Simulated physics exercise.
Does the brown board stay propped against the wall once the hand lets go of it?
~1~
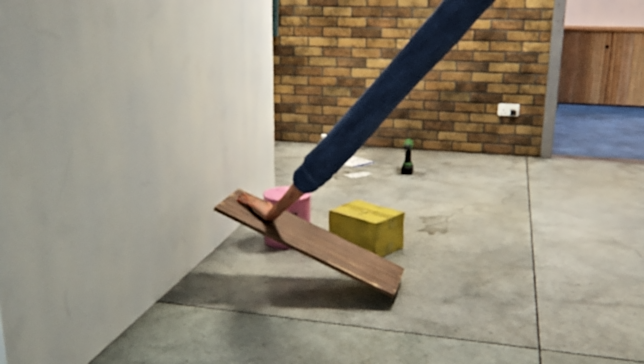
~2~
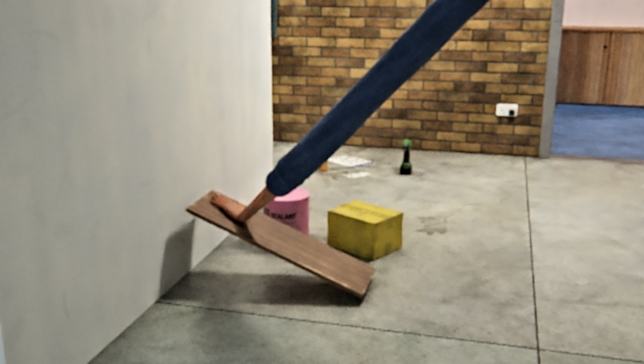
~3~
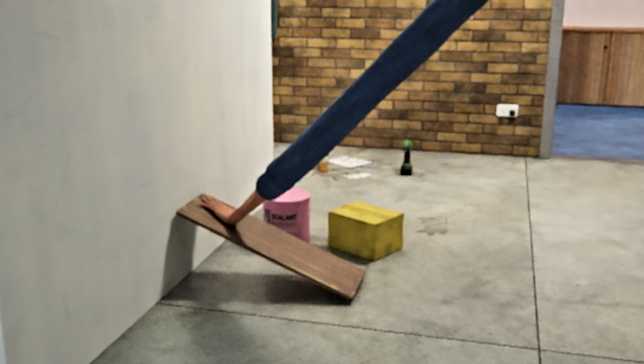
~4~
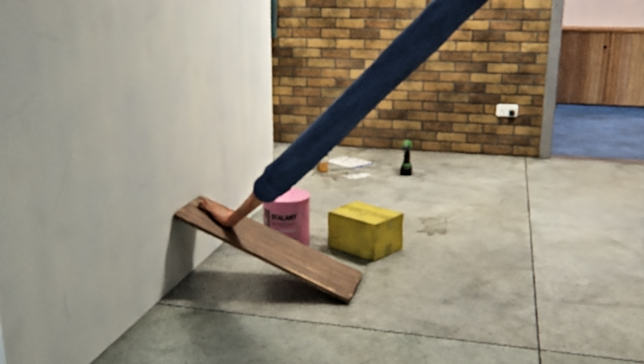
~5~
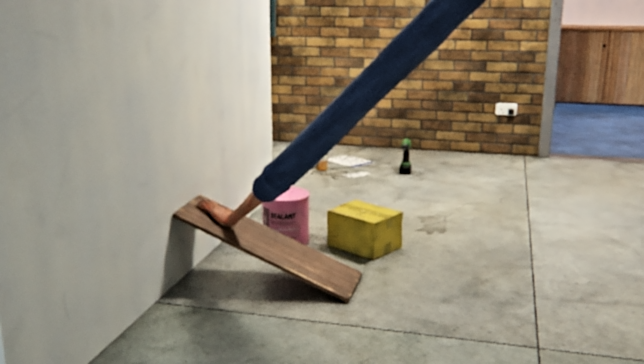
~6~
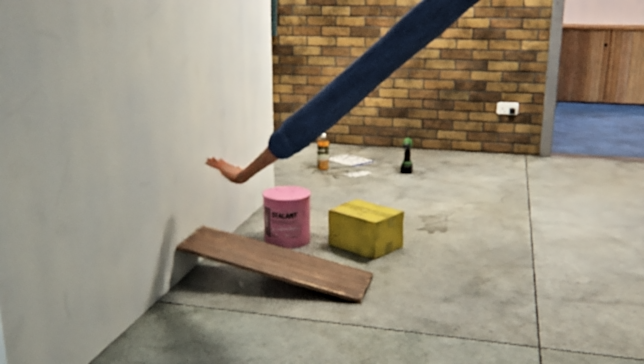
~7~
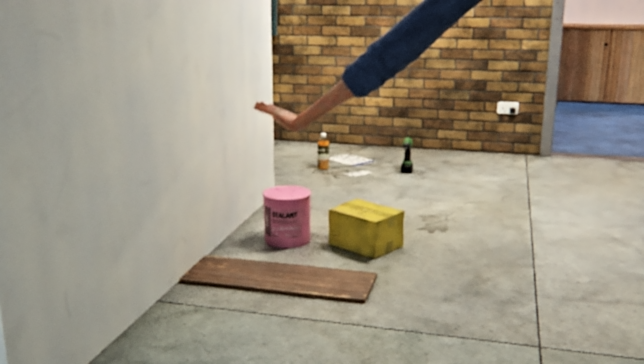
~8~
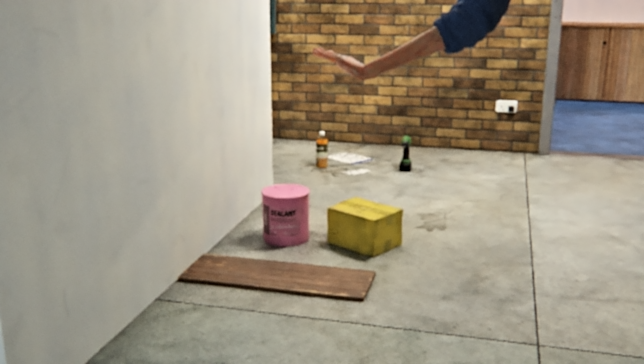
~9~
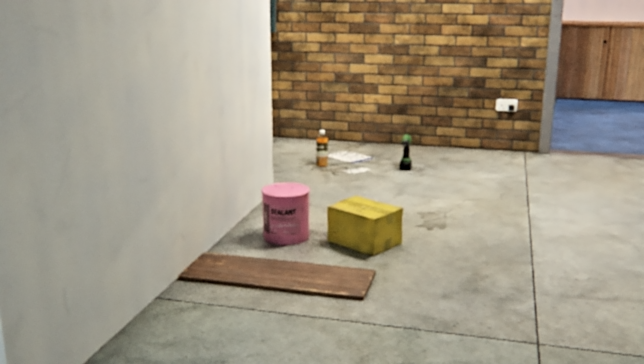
No, it does not stay up. The brown board slips down the wall and ends up lying flat on the floor.
